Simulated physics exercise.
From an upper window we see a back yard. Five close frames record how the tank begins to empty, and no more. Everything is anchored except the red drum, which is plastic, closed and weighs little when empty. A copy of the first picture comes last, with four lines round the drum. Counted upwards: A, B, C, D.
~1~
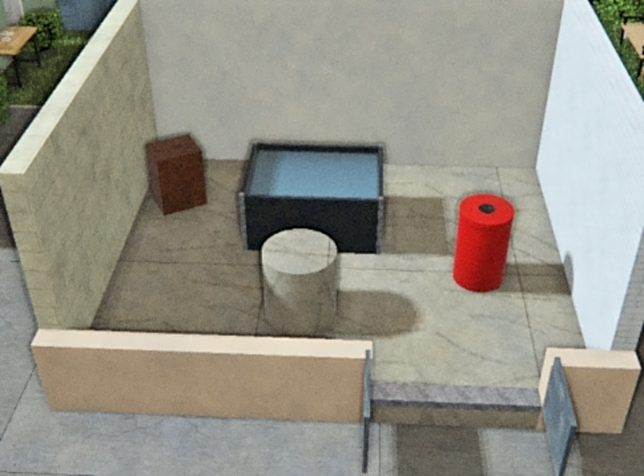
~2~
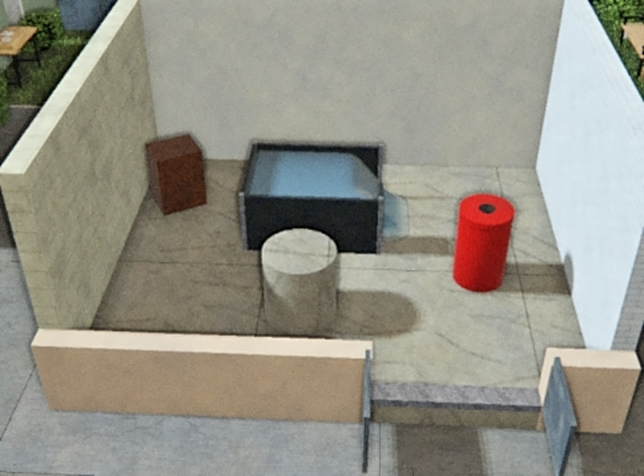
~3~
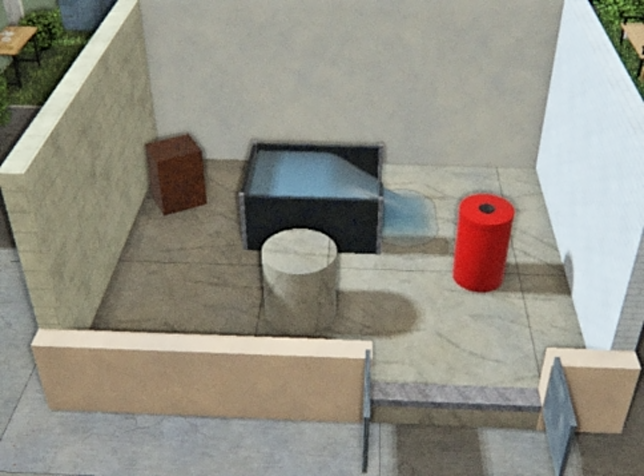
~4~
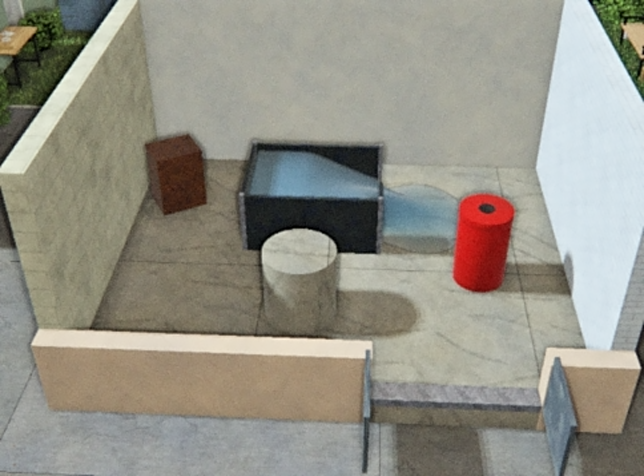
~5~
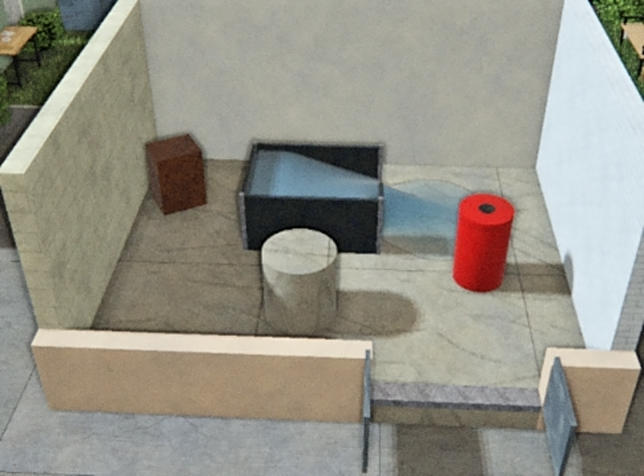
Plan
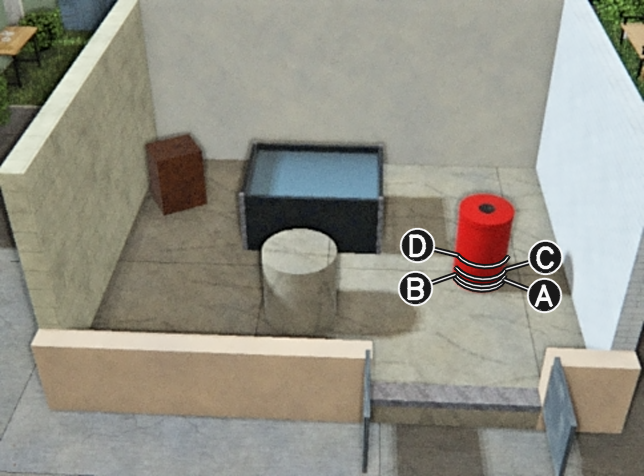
Water pours from the right side of a dark rectangular tank in a walled back yard, seen from above through a view that stays still. A red drum stands to the right, a pale stone cylinder in front, a brown box at left, and an open gate at the front. The tank's surface slopes down rightward as a bluish sheet spreads across the paving towards the drum.
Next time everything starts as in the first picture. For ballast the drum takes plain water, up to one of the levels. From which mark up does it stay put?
Choose C.
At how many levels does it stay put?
Two of them.
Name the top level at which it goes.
Here it is level B.
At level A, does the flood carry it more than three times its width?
No, it does not.
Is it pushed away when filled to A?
Yes, that goes wrong.
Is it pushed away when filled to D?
No, not at all.
In white, A at (481, 289); B at (481, 286); C at (482, 279); D at (484, 266); from the bottom up A, B, C, D.
For level A, it is pushed about twice its own width away.
For level B, it is pushed about half its own width away.
For level C, it does not move.
For level D, it does not move.
